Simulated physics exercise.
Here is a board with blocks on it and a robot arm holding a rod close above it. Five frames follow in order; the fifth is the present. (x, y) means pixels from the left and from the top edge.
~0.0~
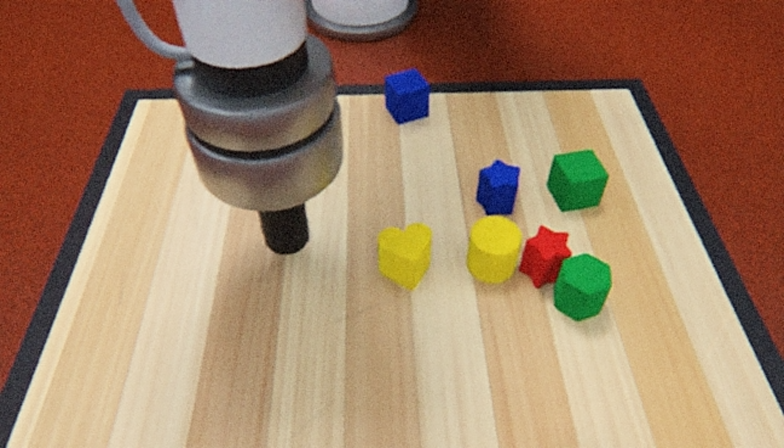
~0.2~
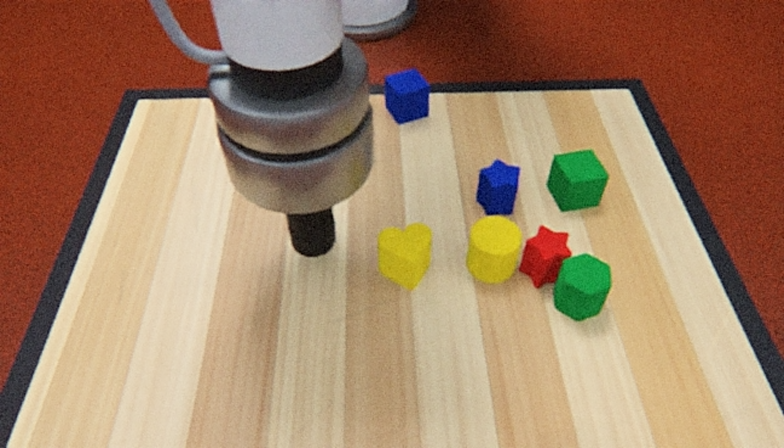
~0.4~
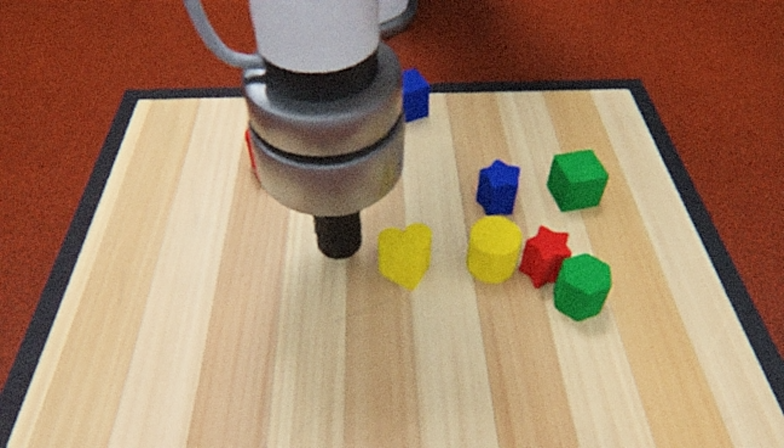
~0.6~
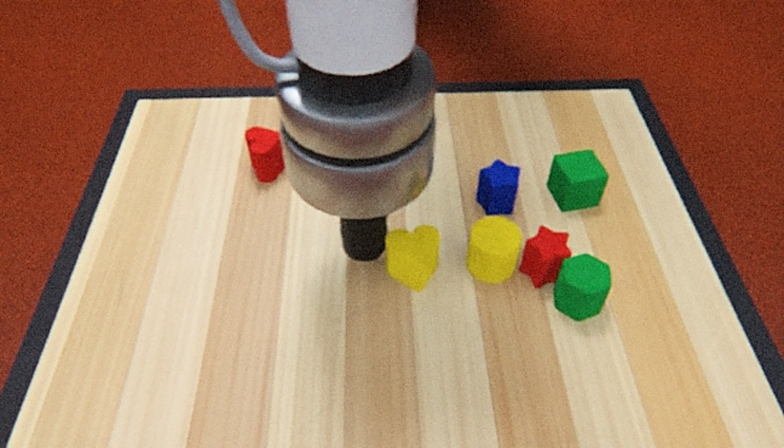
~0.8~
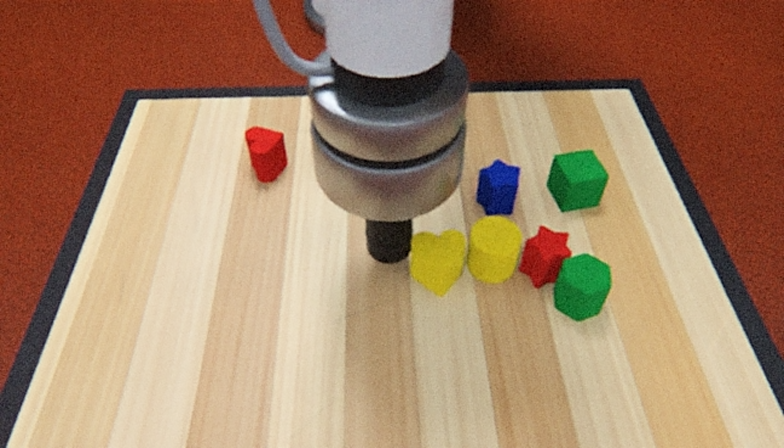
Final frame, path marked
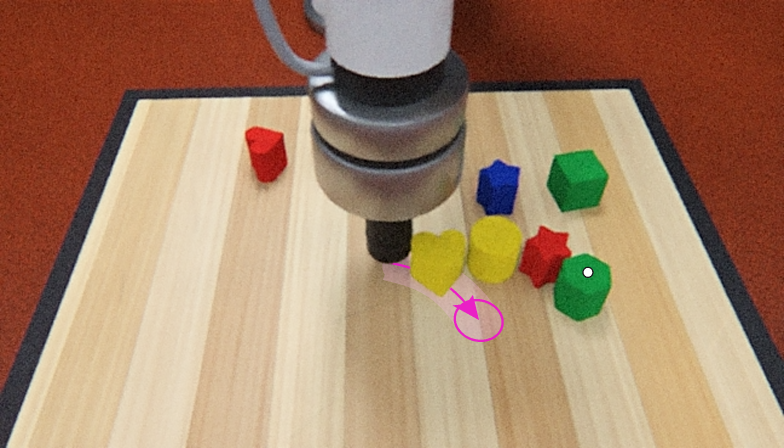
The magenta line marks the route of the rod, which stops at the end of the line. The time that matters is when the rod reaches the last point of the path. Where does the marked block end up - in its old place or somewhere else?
Still in place.
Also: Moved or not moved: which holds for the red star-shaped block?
The block you're asking about gets moved.
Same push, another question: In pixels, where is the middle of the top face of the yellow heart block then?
It is going to be at (535, 282).
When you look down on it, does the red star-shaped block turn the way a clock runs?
That would be a yes.
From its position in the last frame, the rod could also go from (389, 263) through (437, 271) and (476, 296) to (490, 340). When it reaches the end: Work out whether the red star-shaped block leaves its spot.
The push reaches it.
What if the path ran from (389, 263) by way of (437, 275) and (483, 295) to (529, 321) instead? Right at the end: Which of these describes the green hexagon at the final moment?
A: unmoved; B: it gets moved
Letter B.
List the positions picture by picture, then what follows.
The first frame shows rod's lower end at (288, 239); yellow heart block at (406, 240); yellow round block at (496, 234); red star-shaped block at (551, 242); green hexagon at (588, 272).
The second frame shows rod at (314, 241); blocks still.
The third frame shows rod at (340, 243); blocks still.
The fourth frame shows rod at (365, 245); yellow heart block at (415, 241).
The fifth frame shows rod at (389, 247); yellow heart block at (440, 245); yellow round block at (496, 234); red star-shaped block at (551, 242); green hexagon at (588, 272).
Drawn move, from (389, 263) by way of (424, 273) and (455, 292) to (479, 320); the dot is on the green hexagon.
The first path, step by step. Halfway along, rod at (442, 266); yellow heart block at (496, 266); yellow round block at (523, 233); red star-shaped block at (568, 235), turned 35° clockwise.
At the end, rod at (482, 305); yellow heart block at (535, 282), turned 55° anticlockwise; yellow round block at (523, 233); red star-shaped block at (568, 235), turned 35° clockwise; green hexagon still.
